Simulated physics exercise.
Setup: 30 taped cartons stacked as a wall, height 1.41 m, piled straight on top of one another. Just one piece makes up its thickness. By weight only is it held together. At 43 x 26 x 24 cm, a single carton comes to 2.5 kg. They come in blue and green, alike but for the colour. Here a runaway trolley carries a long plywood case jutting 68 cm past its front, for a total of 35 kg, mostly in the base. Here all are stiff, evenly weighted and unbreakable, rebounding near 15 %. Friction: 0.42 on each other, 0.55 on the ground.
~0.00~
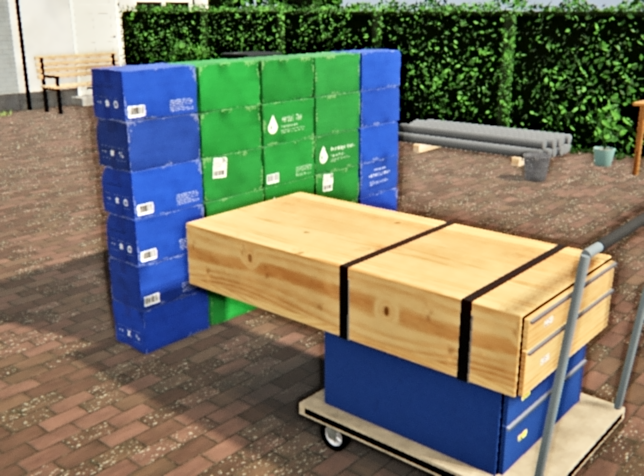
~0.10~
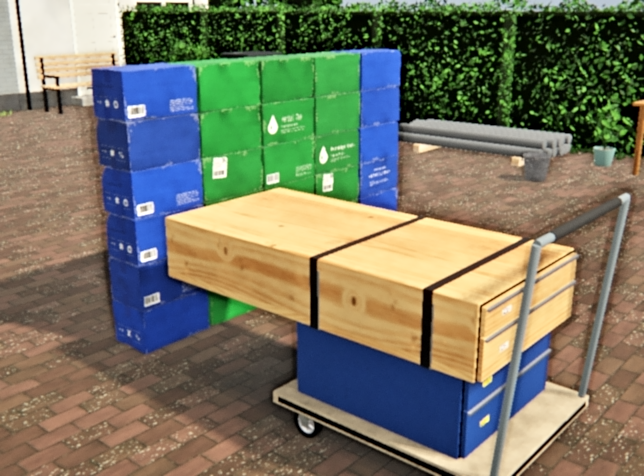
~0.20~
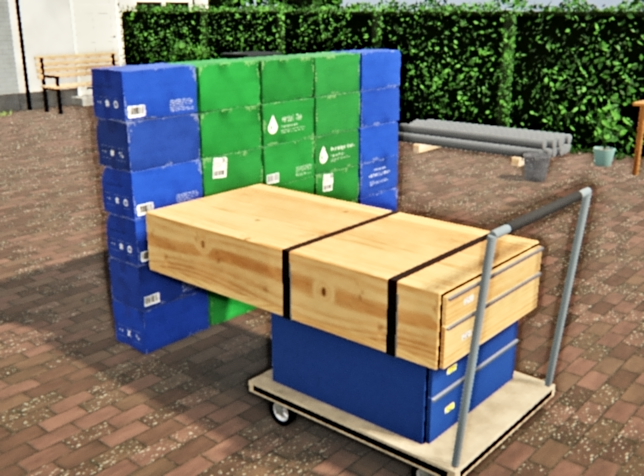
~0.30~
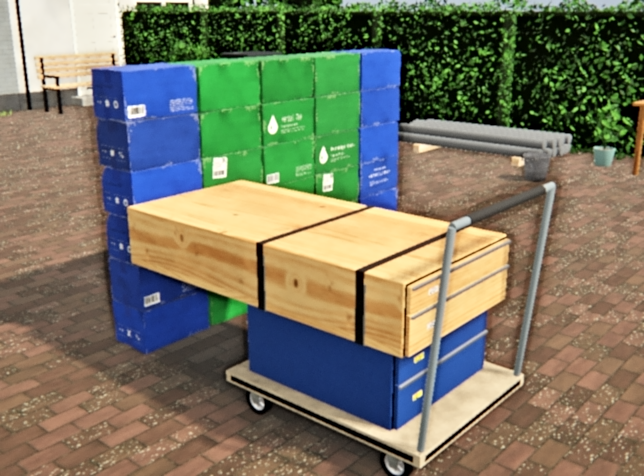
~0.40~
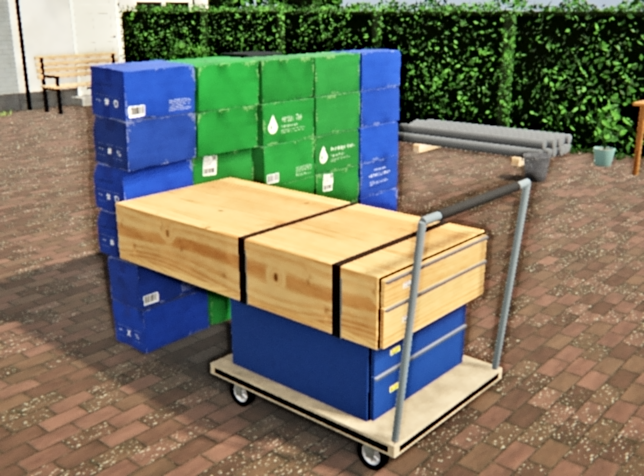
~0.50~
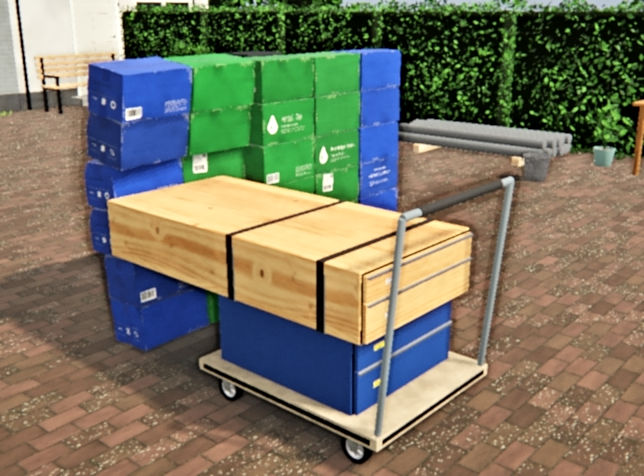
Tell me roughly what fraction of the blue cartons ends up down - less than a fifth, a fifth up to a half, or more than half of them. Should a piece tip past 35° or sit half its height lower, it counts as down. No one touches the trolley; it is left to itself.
Down at the end: A fifth up to a half.
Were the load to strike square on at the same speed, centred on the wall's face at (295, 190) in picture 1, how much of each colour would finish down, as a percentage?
Blue 0 %, green 40 %.
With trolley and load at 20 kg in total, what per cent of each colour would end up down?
Result: Blue 30 and green 20 in a hundred.
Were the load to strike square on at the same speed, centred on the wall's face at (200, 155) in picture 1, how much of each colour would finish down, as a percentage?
Then blue would be 50 per cent down and green 30 per cent.
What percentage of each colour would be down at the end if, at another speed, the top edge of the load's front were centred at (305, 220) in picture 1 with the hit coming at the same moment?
Blue 30%, green 20%.
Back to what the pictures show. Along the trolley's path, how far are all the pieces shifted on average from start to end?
Mean shift: Roughly 20 cm.
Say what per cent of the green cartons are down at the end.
For green, it's 30 per cent down at the end.
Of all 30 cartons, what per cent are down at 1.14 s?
It's 25 percent at that point.
Around 0.80 s, load 28 cm past the wall's line, still rolling; 4 of the 12 blue cartons down (4 of 30 in all colours); top blue carton unmoved; top green carton tipped 27°.
Around 1.14 s, load 34 cm past the wall's line, still rolling; 4 of the 12 blue cartons down (8 of 30 in all colours); top blue carton unmoved; top green carton tipped 25°, 53 cm lower.
Finally (2.6 s), load 37 cm past the wall's line, stopped; 4 of the 12 blue cartons down (9 of 30 in all colours); top blue carton unmoved; top green carton upside down. That is 33 per cent. Seen by the last camera, middles, top blue carton near (366, 69), top green carton near (203, 235).
